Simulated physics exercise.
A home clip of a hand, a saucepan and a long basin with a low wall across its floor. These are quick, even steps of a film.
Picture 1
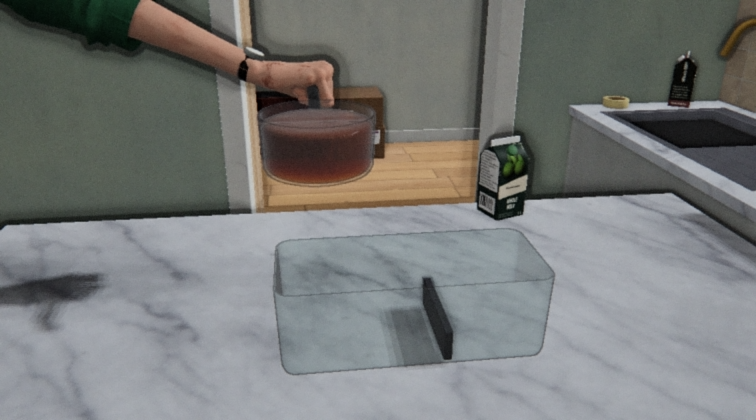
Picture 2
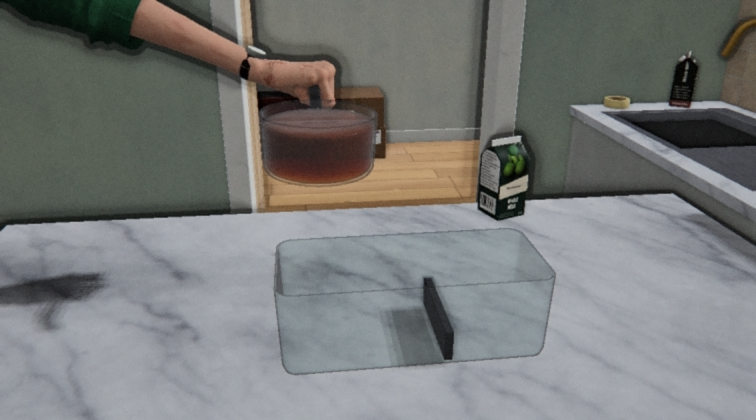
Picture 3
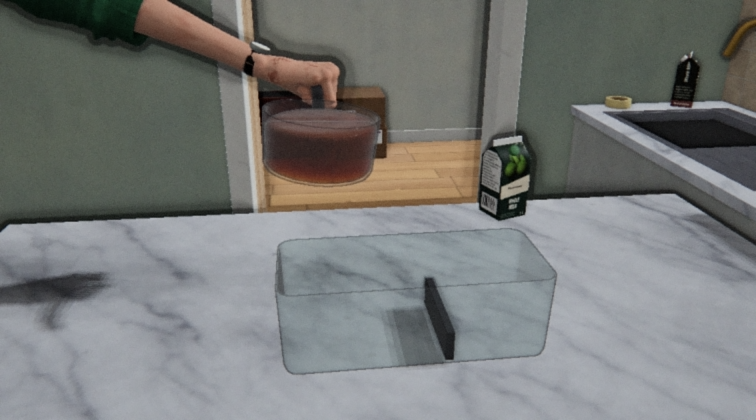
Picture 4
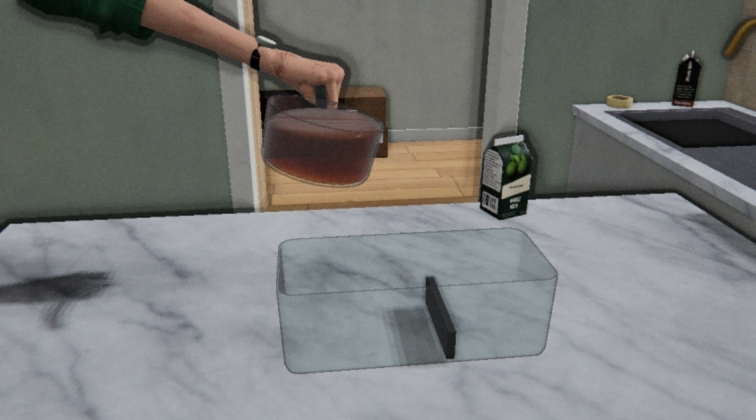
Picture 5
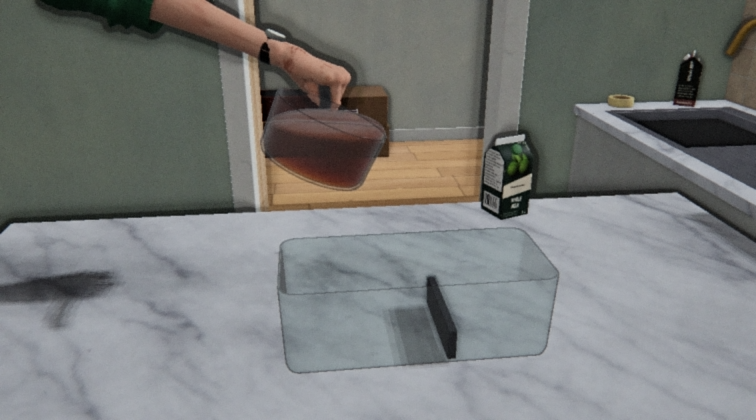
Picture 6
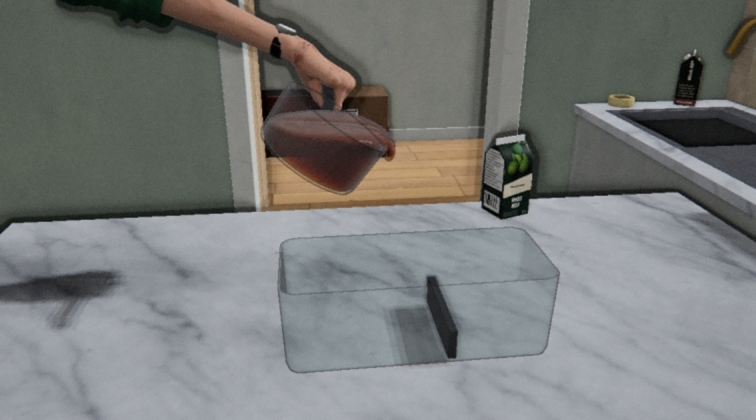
A hand holds a clear saucepan of red liquid above a glass basin and tilts it rightward.
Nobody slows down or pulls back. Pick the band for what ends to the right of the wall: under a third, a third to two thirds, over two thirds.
The share right of the wall is under a third.
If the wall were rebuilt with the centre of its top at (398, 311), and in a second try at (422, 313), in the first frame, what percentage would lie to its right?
In turn 70 and 45 in a hundred.
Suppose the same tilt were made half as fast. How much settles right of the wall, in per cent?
About 40 per cent.
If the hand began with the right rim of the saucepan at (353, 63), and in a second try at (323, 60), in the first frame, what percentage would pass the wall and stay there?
About 10 and 15 per cent.
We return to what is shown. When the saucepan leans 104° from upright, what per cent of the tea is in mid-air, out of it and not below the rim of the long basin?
Close to 45 per cent.
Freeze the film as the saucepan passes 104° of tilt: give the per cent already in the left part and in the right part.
Left: 25 %. Right: 10 %.
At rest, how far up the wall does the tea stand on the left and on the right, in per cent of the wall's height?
The left part 40 per cent, the right part 20.
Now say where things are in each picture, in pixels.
The first picture shows tilt 0°; pouring edge (374, 113); surface from (261, 123) to (372, 119); the long basin's rim runs from (276, 268) to (536, 253); the wall's top is at (437, 304).
The second picture shows tilt 2°; pouring edge (376, 114); surface from (262, 122) to (373, 120).
The third picture shows tilt 6°; pouring edge (379, 119); surface from (266, 121) to (376, 121).
The fourth picture shows tilt 14°; pouring edge (382, 126); surface from (268, 120) to (379, 122).
The fifth picture shows tilt 24°; pouring edge (384, 136); surface from (268, 122) to (382, 130); 2 per cent is over the edge.
The sixth picture shows tilt 36°; pouring edge (383, 148); surface from (266, 120) to (374, 137); 8 per cent is over the edge.
A moment on, the saucepan is tipped right over and 16 per cent is still to pour, 24 is left of the wall and 12 right of it.
Next, the saucepan is tipped right over and 1 per cent is still to pour, 73 is left of the wall and 19 right of it.
Then the saucepan is tipped right over and 0 per cent is still to pour, 73 is left of the wall and 21 right of it.
Later the saucepan is tipped right over and 0 per cent is still to pour, 74 is left of the wall and 21 right of it.
At rest 74 per cent lies left of the wall, 21 right of it and 5 outside.
